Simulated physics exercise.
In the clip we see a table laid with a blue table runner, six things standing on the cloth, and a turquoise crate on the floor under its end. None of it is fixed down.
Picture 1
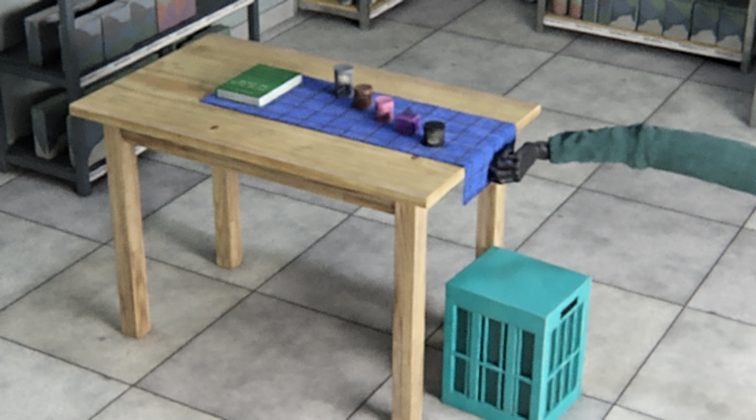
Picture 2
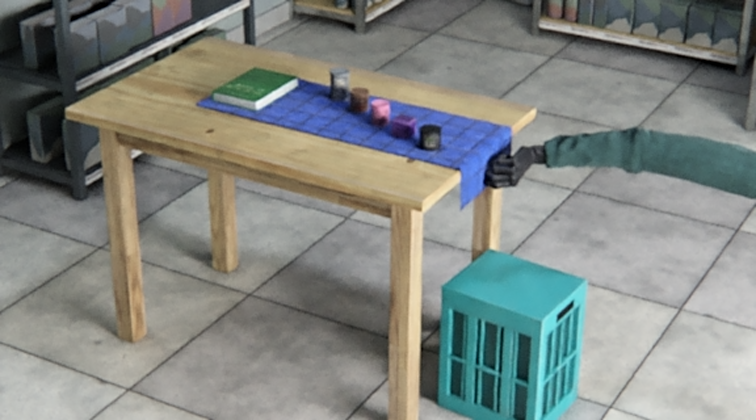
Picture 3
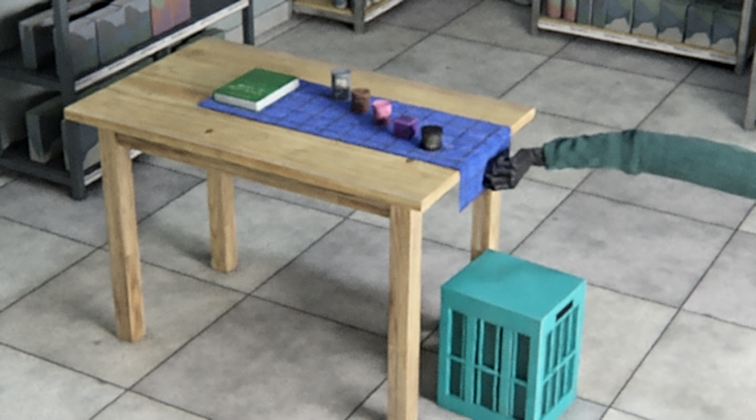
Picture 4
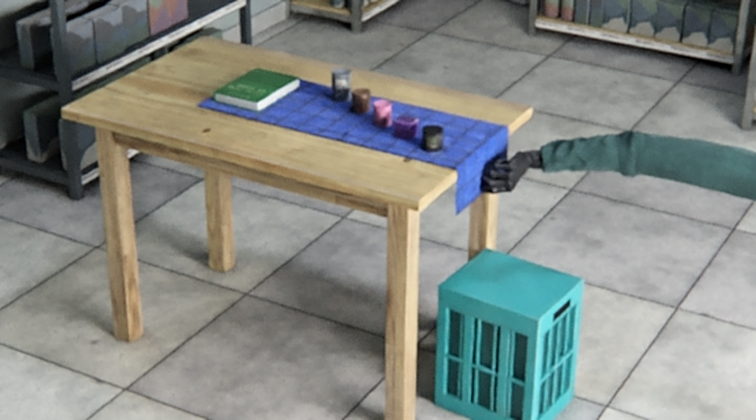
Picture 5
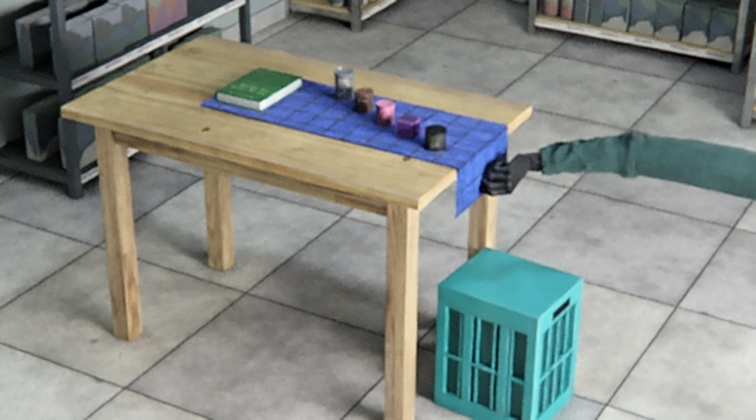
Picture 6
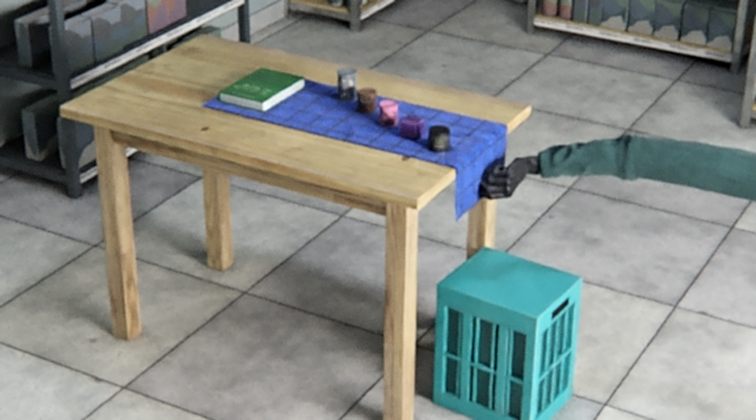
A black-gloved hand draws the blue runner slightly over the table's end, carrying its objects along.
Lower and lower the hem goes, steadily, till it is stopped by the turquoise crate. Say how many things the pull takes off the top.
It takes off two.
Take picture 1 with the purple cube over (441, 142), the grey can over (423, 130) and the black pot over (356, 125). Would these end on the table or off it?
I'd say the purple cube takes a fall, the grey can takes a fall, and the black pot hangs on.
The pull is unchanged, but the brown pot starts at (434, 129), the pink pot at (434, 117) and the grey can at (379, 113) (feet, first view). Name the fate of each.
Short version: Brown pot drops, pink pot drops, grey can stays.
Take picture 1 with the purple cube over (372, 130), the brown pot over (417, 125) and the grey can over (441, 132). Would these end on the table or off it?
Outcome: Purple cube stays aboard, brown pot falls away, grey can falls away.
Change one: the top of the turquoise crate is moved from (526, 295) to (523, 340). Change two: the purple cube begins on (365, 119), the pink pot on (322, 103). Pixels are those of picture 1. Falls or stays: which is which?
So the purple cube leaves, and the pink pot stays there.
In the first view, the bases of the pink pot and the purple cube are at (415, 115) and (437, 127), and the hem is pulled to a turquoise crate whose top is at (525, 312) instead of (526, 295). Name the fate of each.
The pink pot is lost; the purple cube is lost.
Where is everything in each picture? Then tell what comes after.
In the first frame, hem (463, 206); black pot (434, 125); purple cube (408, 116); pink pot (384, 99); brown pot (363, 87); grey can (344, 67); top of the crate (526, 295).
In the second frame, hem (460, 211); black pot (431, 128).
In the third frame, hem (459, 213); purple cube (405, 119).
In the fourth frame, hem (456, 216); pink pot (383, 104); top of the crate (519, 297).
In the fifth frame, hem (455, 218); brown pot (364, 90).
In the sixth frame, hem (456, 222); black pot (440, 129); purple cube (412, 120); pink pot (389, 104); brown pot (367, 91); grey can (347, 71).
A little later, hem near (480, 249); black pot gone.
Next, hem on the crate; black pot and purple cube gone.
When it is over, hem on the crate; black pot and purple cube gone. It carries off two.
